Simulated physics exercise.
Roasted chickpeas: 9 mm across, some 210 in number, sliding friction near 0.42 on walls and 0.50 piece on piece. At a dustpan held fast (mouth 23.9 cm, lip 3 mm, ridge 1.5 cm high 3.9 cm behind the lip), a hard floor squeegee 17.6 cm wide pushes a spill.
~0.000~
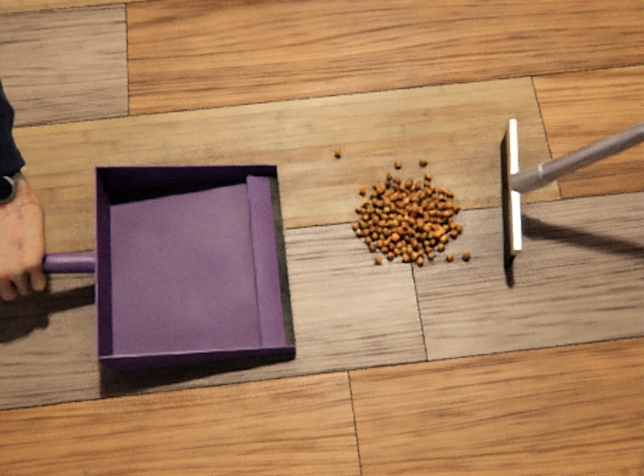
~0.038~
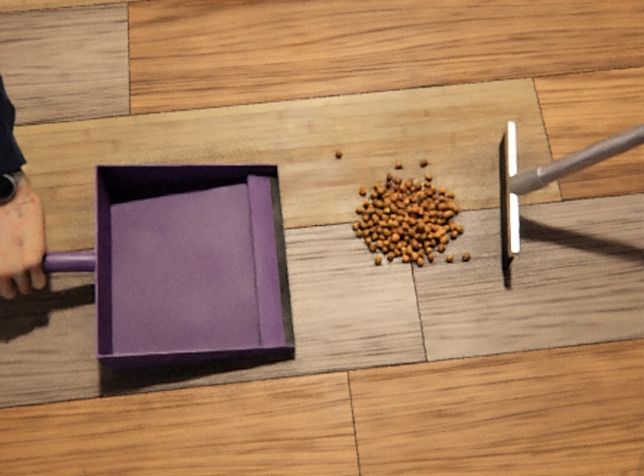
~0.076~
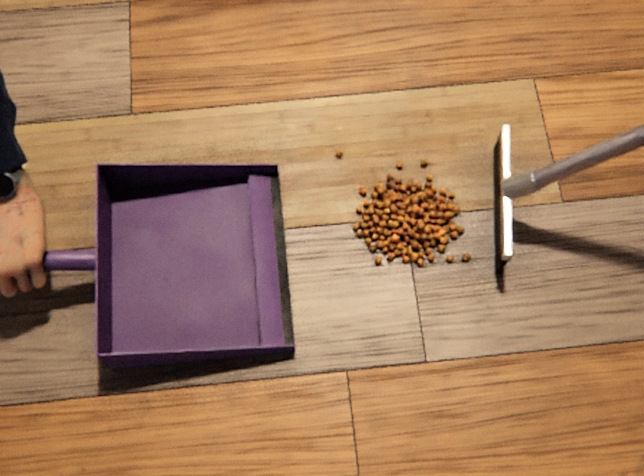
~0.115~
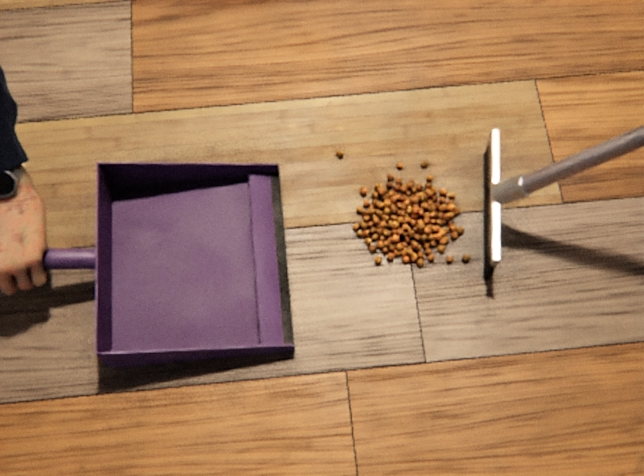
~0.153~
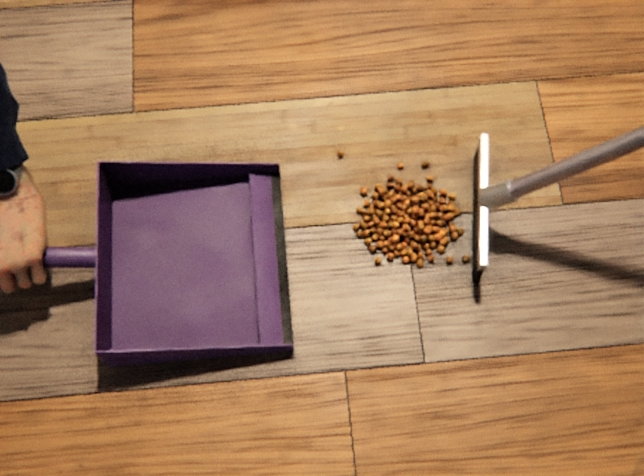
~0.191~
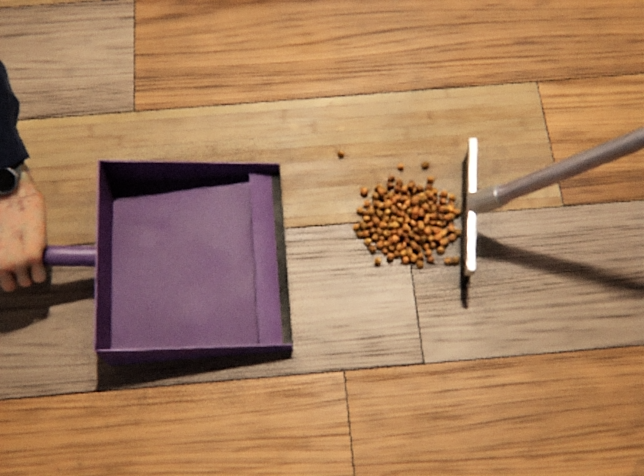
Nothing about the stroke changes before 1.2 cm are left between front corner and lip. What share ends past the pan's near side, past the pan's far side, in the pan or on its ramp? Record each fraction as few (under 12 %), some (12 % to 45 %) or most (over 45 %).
Recorded: Near side few; far side few; pan some.
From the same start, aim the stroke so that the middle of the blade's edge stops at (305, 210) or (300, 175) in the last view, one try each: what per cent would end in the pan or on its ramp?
I'd expect about 40 percent, then about 35 percent.
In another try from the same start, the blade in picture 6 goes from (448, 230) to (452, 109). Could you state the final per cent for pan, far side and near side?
Pan: 10, far side: 30, near side: 0.
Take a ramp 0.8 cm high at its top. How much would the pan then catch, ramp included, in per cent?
Estimate with the new ramp: Some 25 in a hundred.
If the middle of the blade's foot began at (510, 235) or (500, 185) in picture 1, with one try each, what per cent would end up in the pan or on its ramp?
First try about 5 per cent, second about 30 per cent.
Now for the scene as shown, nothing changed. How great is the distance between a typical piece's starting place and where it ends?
Some 16 cm.
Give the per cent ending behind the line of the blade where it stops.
Estimate: Around 20 %.
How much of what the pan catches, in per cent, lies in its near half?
Around 60 in a hundred.
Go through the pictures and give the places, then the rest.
Blade from (516, 251) to (511, 127), moved 0.0 cm, 0 of the pieces shifted so far; middle of the pieces at (407, 219); pan at (183, 269), in the first frame.
Blade from (513, 252) to (510, 129), moved 0.3 cm, 0 of the pieces shifted so far; middle of the pieces at (407, 219), in the second frame.
Blade from (507, 256) to (504, 132), moved 1.2 cm, 0 of the pieces shifted so far; middle of the pieces at (407, 220), in the third frame.
Blade from (495, 261) to (494, 137), moved 2.7 cm, 0 of the pieces shifted so far; middle of the pieces at (408, 220), in the fourth frame.
Blade from (482, 266) to (483, 141), moved 4.3 cm, 0 of the pieces shifted so far; middle of the pieces at (408, 221), in the fifth frame.
Blade from (470, 271) to (472, 146), moved 5.9 cm, 1 of the pieces shifted so far; middle of the pieces at (408, 221); pan at (183, 265). Its pace works out near 0.42 m/s, heading 14 degrees towards the viewer's side, in the sixth frame.
After 0.44 s, middle of the blade 13 cm from the lip; 0 % over the lip, far side 0 %, near side 0 %.
After 0.61 s, middle of the blade 6 cm from the lip; 0 % over the lip, far side 5 %, near side 0 %.
After 0.89 s, middle of the blade 3 cm from the lip; 20 % over the lip, far side 5 %, near side 0 %.
At rest (1.2 s), near side 0 %, far side 5 %, pan 20 %, in front of the lip or behind the blade 75 %.
